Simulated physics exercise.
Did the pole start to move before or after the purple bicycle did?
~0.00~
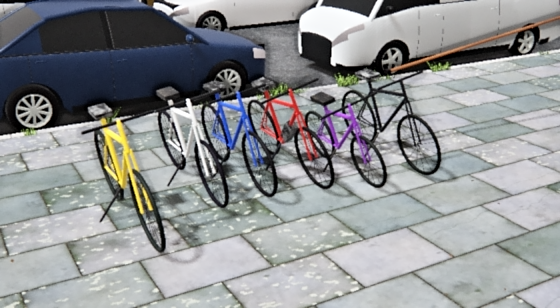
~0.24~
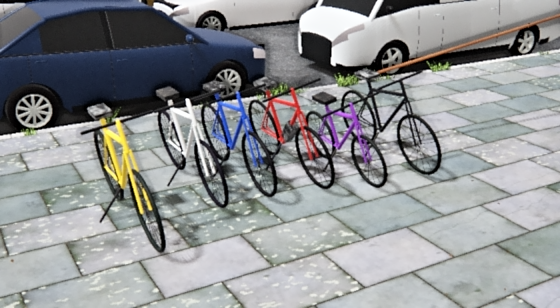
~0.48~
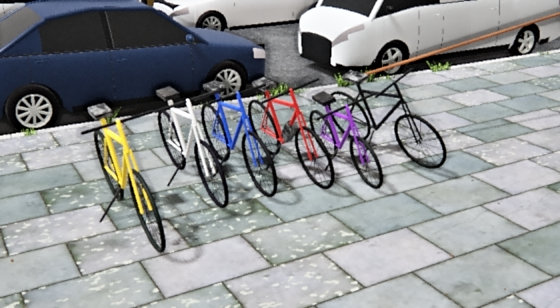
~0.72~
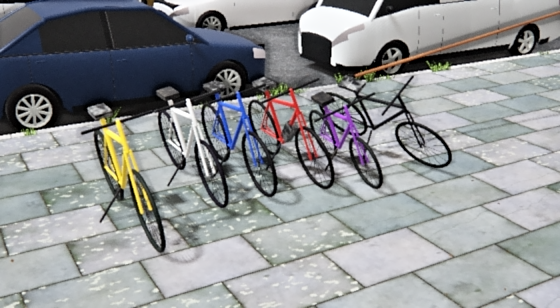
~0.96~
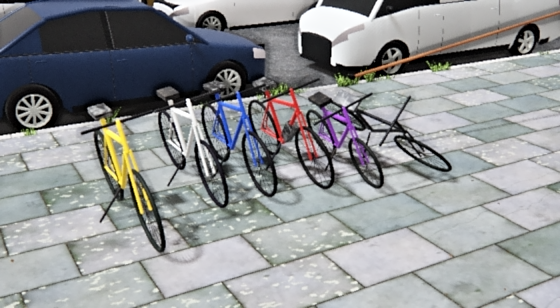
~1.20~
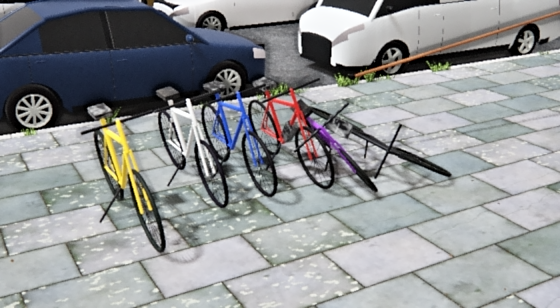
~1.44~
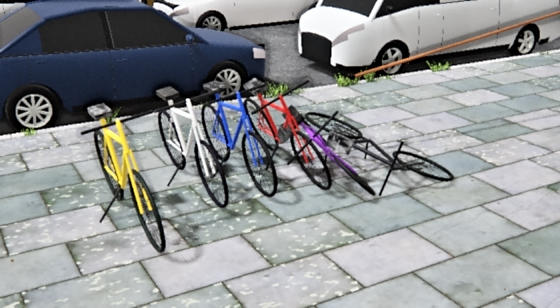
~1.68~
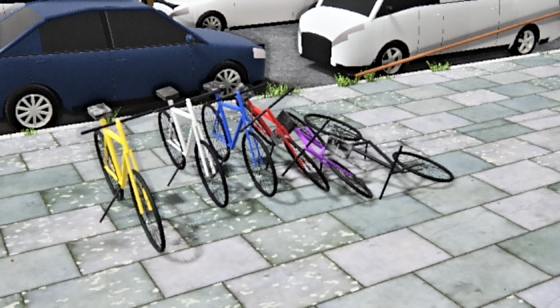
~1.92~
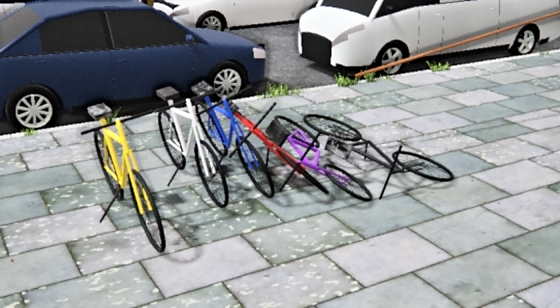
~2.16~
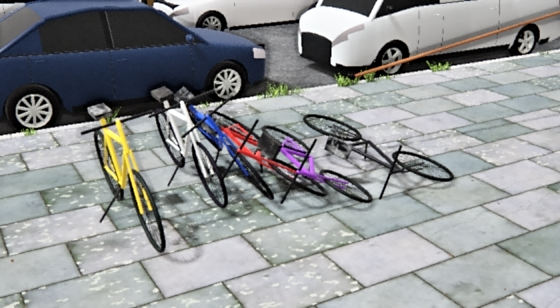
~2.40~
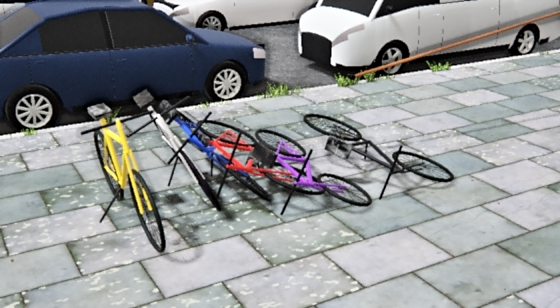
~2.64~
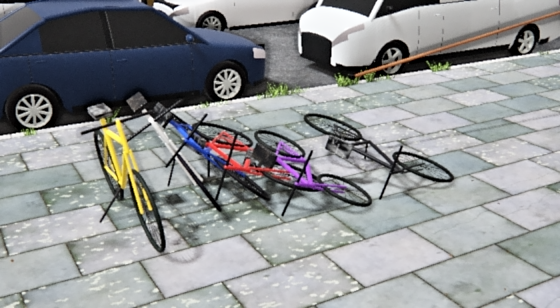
The pole started to move before the purple bicycle did. It was already sliding left while the purple bicycle still stood in its place.
A thin pole slid in from the right to a row of parked bicycles, and the black one at the end toppled over. The purple, red, blue and white ones went down in turn, leaving only the yellow one standing.
